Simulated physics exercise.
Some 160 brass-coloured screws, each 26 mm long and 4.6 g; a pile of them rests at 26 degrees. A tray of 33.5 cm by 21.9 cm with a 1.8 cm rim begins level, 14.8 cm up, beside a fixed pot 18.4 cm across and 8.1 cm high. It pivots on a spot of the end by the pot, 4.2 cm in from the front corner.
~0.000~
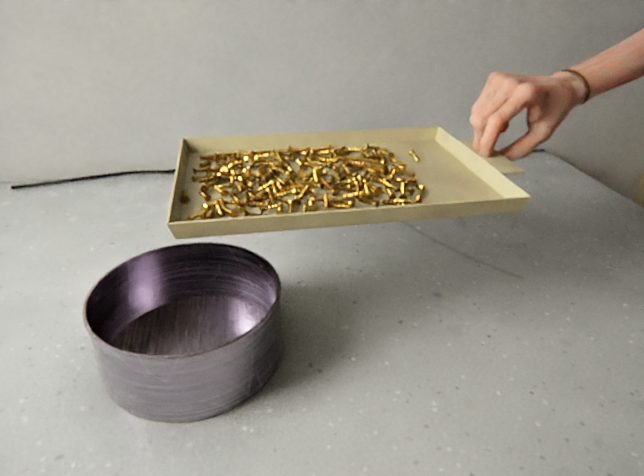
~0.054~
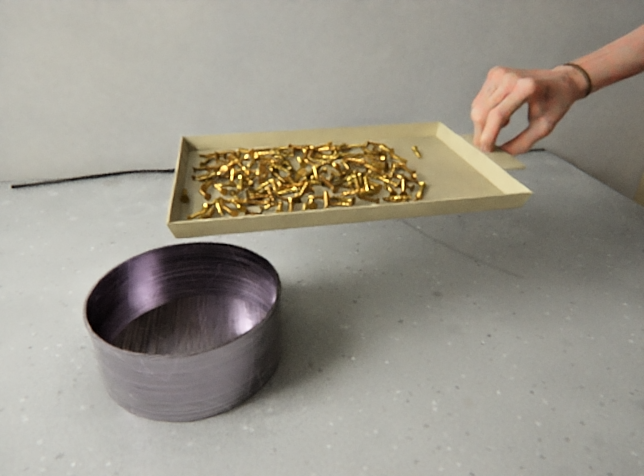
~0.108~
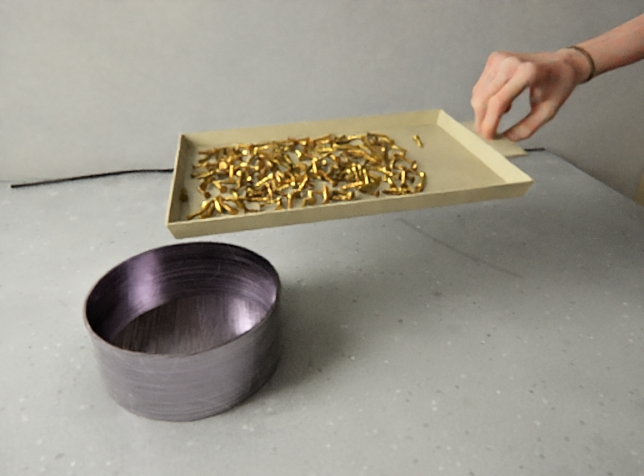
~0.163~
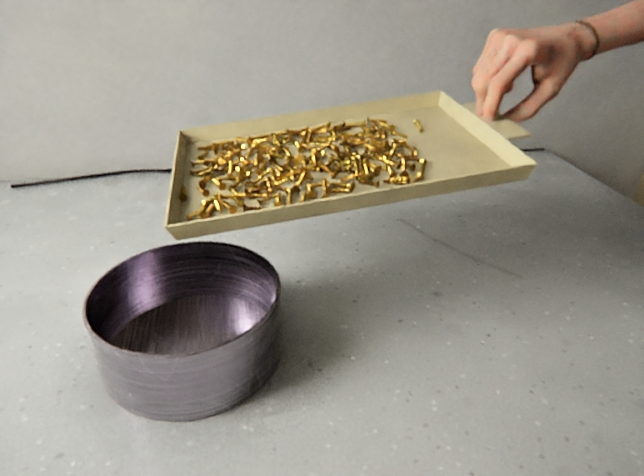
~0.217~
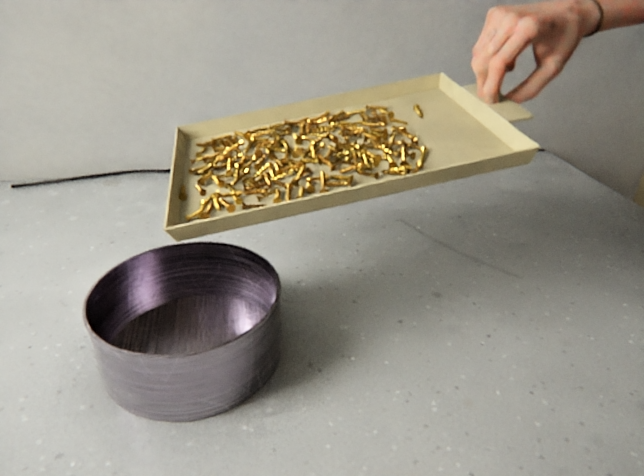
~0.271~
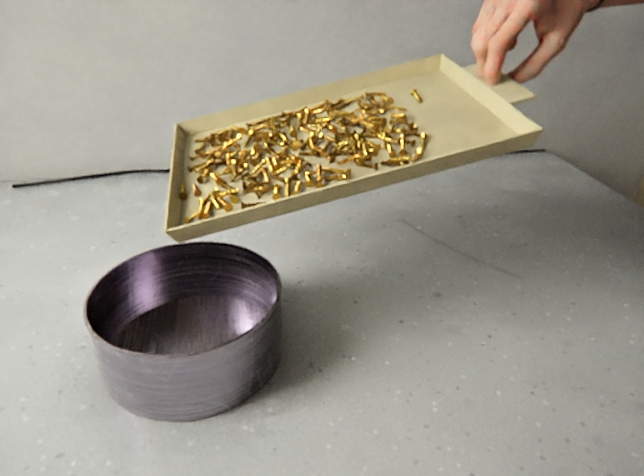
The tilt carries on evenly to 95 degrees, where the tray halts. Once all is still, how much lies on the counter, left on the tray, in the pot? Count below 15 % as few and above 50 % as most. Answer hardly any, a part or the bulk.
Counter: Hardly any, tray: Hardly any, pot: The bulk.
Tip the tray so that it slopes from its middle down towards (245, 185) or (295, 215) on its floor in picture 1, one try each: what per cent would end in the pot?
About 50 and 95 per cent.
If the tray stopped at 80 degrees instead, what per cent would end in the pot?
In that case some 95 per cent.
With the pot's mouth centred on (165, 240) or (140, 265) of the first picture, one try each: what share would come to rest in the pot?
Some 20 and 80 per cent.
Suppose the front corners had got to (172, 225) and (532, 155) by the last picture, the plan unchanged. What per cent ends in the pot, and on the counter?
Pot 100, counter 0.
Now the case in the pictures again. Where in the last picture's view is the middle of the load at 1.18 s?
Around (152, 228).
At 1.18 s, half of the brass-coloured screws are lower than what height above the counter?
Some 14 cm.
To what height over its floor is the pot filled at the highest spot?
Roughly 3.0 cm.
Then, at 0.82 s, tilt 53 degrees; the tray holds 100 %, the pot 0 %.
After 1.18 s, tilt 78 degrees; the tray holds 60 %, the pot 35 %.
After 1.64 s, tilt 95 degrees; the tray holds 0 %, the pot 95 %.
By 2.2 s all is still; counter 5 %, tray 0 %, pot 95 %.
